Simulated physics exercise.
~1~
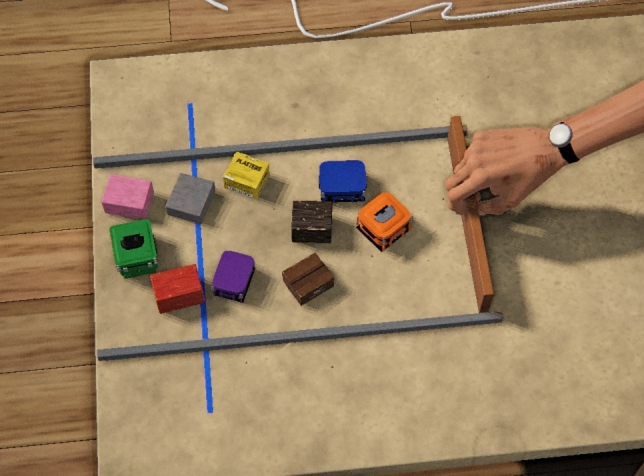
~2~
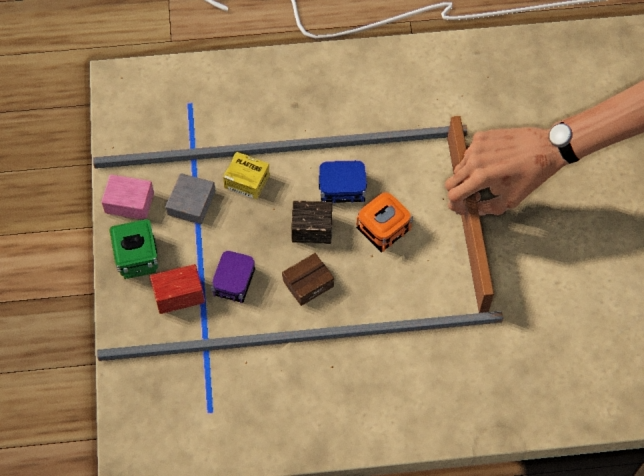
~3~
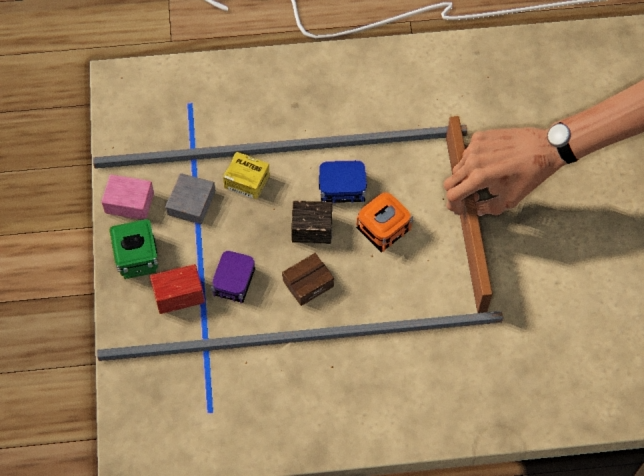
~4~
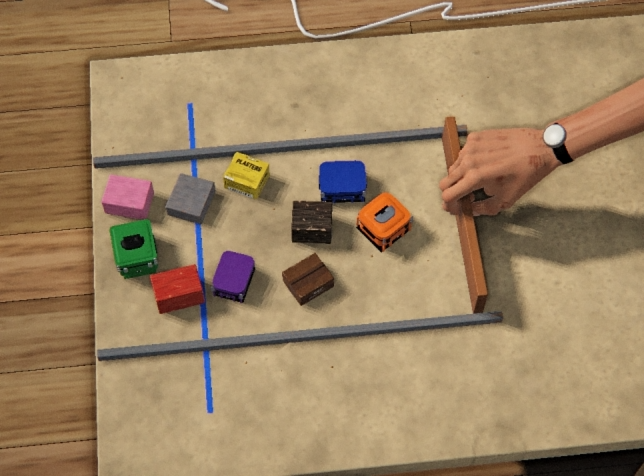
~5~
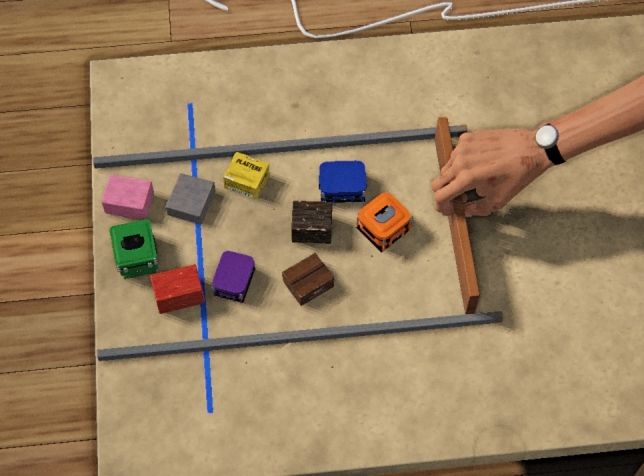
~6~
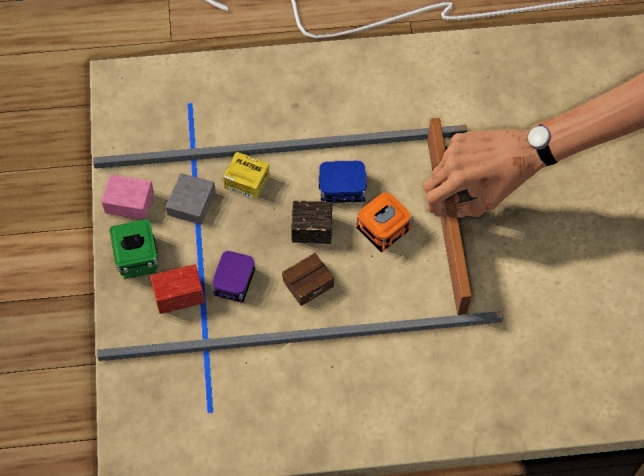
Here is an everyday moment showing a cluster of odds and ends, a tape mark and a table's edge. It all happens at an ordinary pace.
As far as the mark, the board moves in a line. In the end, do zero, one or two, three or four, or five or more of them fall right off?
One or two of them do.
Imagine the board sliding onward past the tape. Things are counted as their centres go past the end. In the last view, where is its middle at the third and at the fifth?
Its middle is near (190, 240) and then near (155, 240).
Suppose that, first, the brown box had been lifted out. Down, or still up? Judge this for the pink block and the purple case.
Well, the pink block goes off the edge while the purple case is still there.
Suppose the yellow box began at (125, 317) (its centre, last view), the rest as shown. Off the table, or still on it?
From that start, the object then is safe.
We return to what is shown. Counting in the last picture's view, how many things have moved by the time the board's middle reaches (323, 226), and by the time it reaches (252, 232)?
Tally: First 4; then 9.
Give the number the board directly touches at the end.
That would be 3 of them.
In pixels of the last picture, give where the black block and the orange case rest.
Middles: Around (137, 234) and around (177, 231).
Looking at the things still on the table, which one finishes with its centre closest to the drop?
Green case ends nearest.
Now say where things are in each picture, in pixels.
Pink block (128, 197); green case (135, 249); red block (178, 289); board (469, 212); tape (199, 248), in the first frame.
Green case (135, 249); brown box (308, 279), in the second frame.
Red block (178, 289); black block (312, 222), in the third frame.
Pink block (128, 197); blue case (343, 182), in the fourth frame.
Green case (135, 249); grey block (191, 199), in the fifth frame.
Pink block (128, 197); green case (135, 249); red block (178, 289); board (448, 214); tape (199, 248), in the sixth frame.
Soon after, none off yet; pink block at rest near (128, 197); green case at rest near (135, 249); red block at rest near (178, 289).
In the end, the number that fall off is one or two; gone, pink block.
